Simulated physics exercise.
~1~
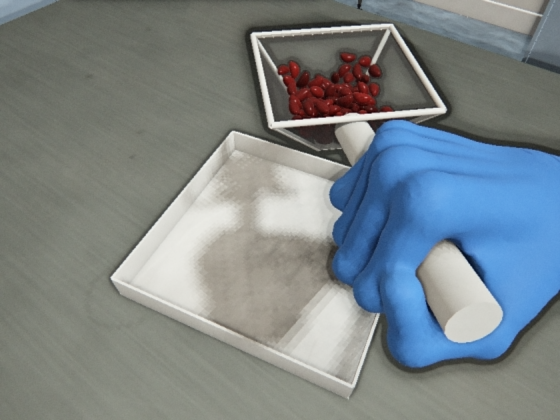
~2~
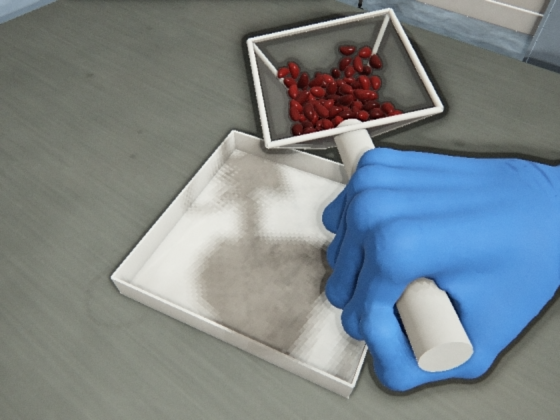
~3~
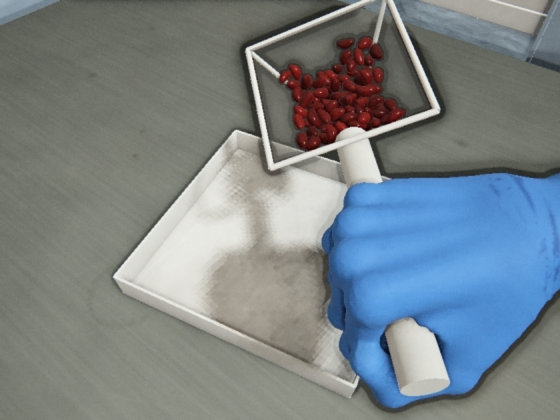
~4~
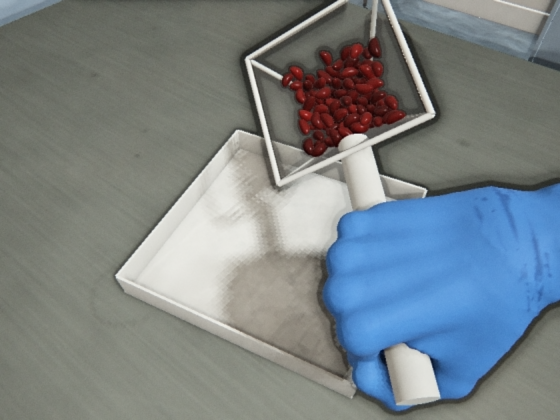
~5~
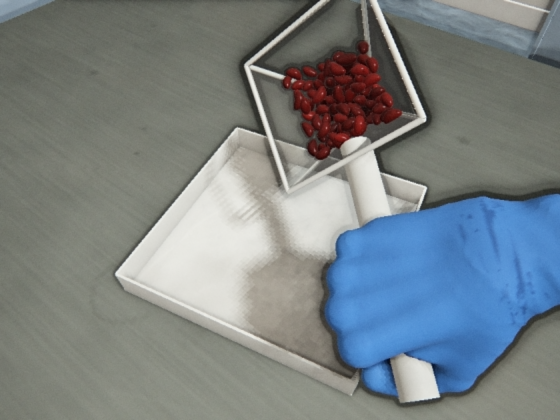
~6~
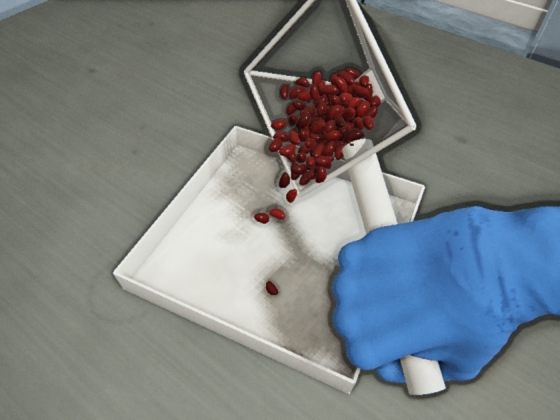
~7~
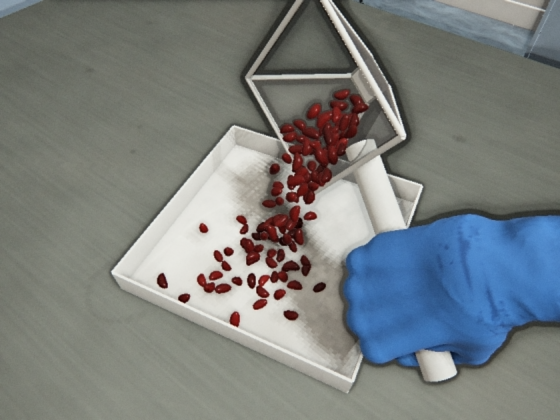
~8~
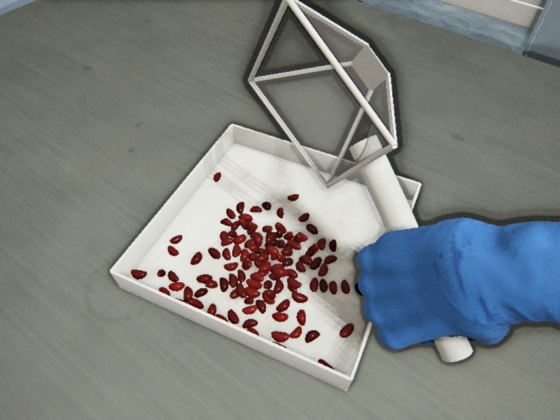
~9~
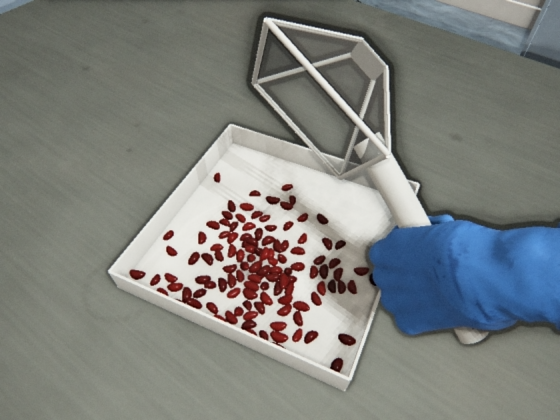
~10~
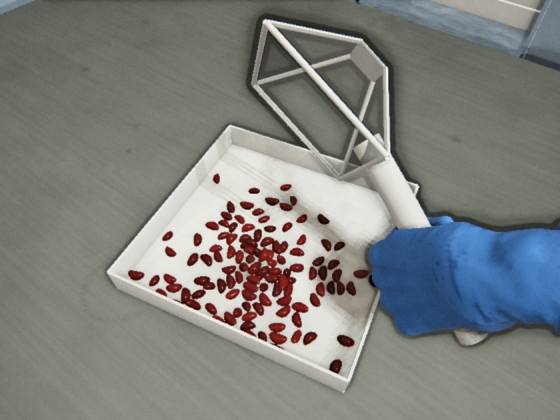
A blue-gloved hand gripped the handle of a clear, white-edged scoop full of red kidney beans and steadily tipped it over a shallow white tray, until the beans tumbled out and lay scattered across the tray, leaving the scoop empty.
